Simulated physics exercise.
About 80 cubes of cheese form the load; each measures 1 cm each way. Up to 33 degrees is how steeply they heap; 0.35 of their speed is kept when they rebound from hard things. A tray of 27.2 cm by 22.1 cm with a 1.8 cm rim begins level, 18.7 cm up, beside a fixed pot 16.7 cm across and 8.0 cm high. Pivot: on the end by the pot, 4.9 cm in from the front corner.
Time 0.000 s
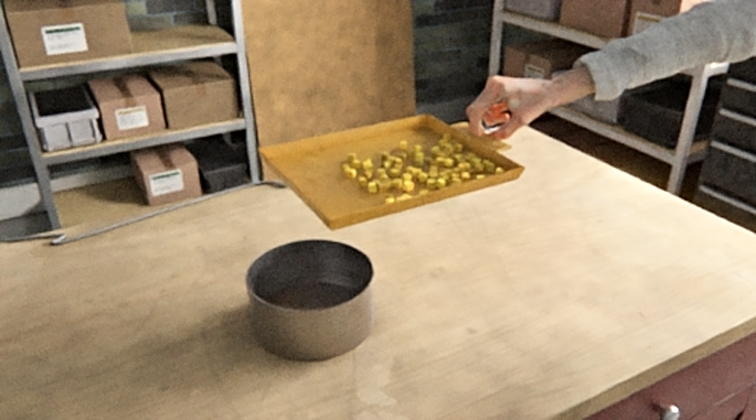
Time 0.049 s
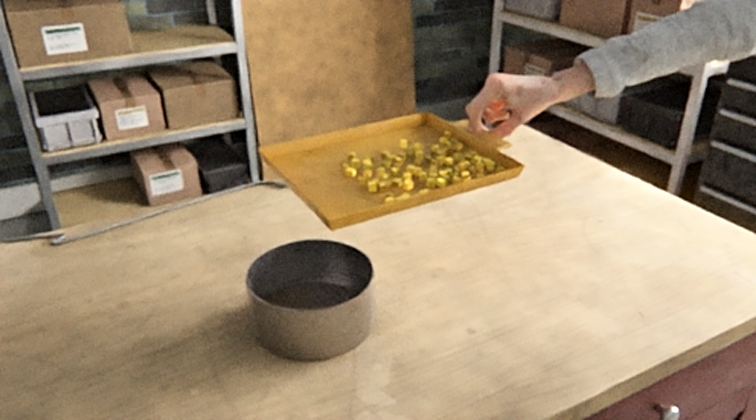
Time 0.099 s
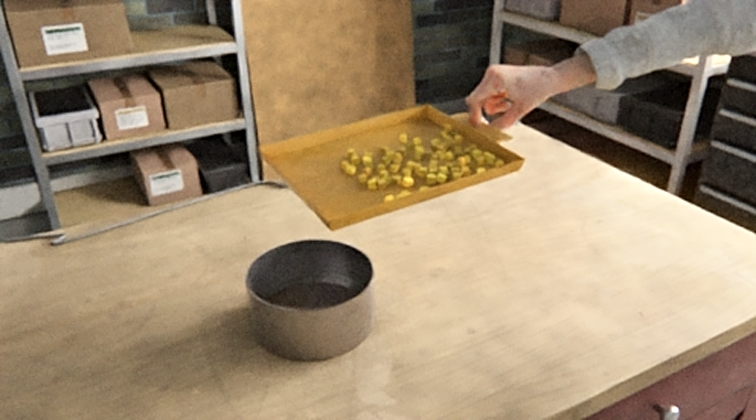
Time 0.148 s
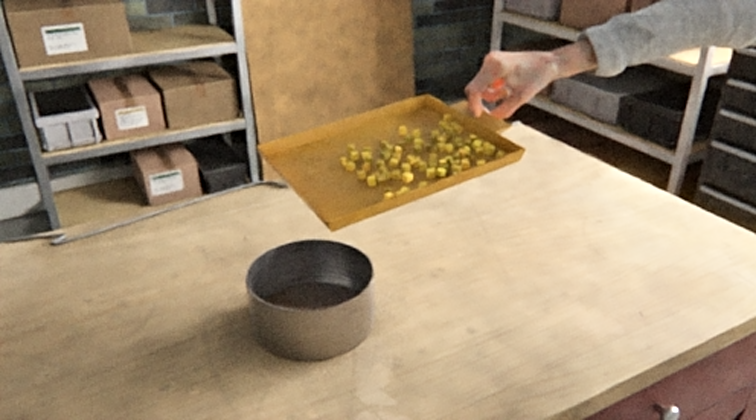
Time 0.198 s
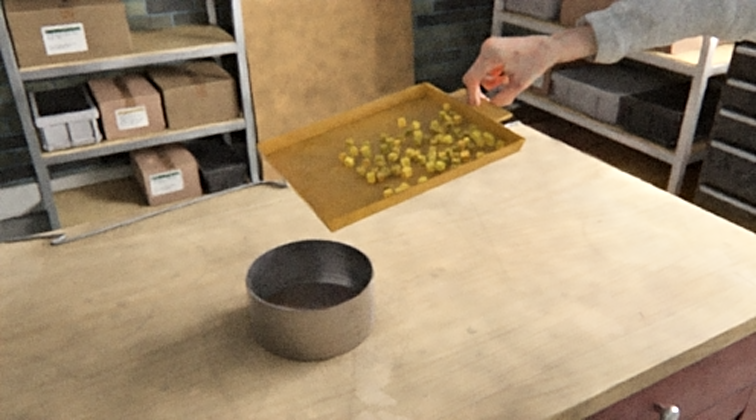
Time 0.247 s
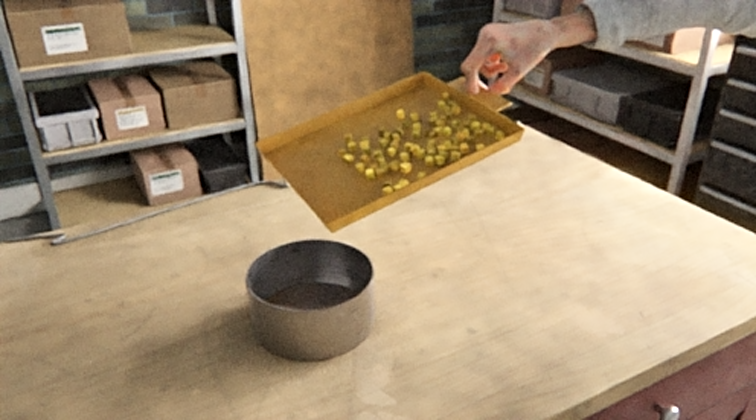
A hand gradually tilts a yellow tray of small cubes above a table with a pot.
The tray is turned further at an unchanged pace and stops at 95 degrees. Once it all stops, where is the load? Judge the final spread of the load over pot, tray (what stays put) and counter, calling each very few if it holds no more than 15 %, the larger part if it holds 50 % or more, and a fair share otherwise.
Final spread - pot: A fair share, tray: Very few, counter: The larger part.
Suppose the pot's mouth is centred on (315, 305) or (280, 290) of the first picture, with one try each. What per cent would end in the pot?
Some 85 and 80 per cent.
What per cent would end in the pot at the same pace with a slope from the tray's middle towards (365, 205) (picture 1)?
About 5 per cent.
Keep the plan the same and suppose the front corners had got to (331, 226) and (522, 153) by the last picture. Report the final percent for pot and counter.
Pot: 10, counter: 90.
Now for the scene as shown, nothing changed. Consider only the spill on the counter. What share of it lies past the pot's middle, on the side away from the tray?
90 %.
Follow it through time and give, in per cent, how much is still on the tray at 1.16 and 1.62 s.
First 35, then 25.
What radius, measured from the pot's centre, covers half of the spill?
I'd say close to 20 centimetres.
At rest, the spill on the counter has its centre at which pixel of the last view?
At rest, its centre lies at about (225, 409).
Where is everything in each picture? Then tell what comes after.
The first frame shows tray tilt 0 degrees, front corners at (331, 216) and (519, 167); middle of the pieces at (434, 171); pot at (310, 272).
The second frame shows tray tilt 1 degrees, front corners at (331, 217) and (519, 164); middle of the pieces at (434, 169).
The third frame shows tray tilt 3 degrees, front corners at (331, 217) and (520, 158); middle of the pieces at (434, 165).
The fourth frame shows tray tilt 6 degrees, front corners at (330, 218) and (520, 148), lowest corner left front; middle of the pieces at (433, 158).
The fifth frame shows tray tilt 10 degrees, front corners at (329, 219) and (520, 138), lowest corner left front; middle of the pieces at (433, 151).
The sixth frame shows tray tilt 13 degrees, front corners at (329, 220) and (519, 128), lowest corner left front; middle of the pieces at (432, 144); pot at (310, 272). The tray's pace is about 70 degrees a second.
Then, at 0.80 s, tilt 52 degrees; the tray holds 100 %, the pot 0 %.
Then, at 1.16 s, tilt 78 degrees; the tray holds 35 %, the pot 15 %.
After 1.62 s, tilt 95 degrees; the tray holds 25 %, the pot 20 %.
At rest (3.1 s), pot 30 %, tray 0 %, counter 70 %.
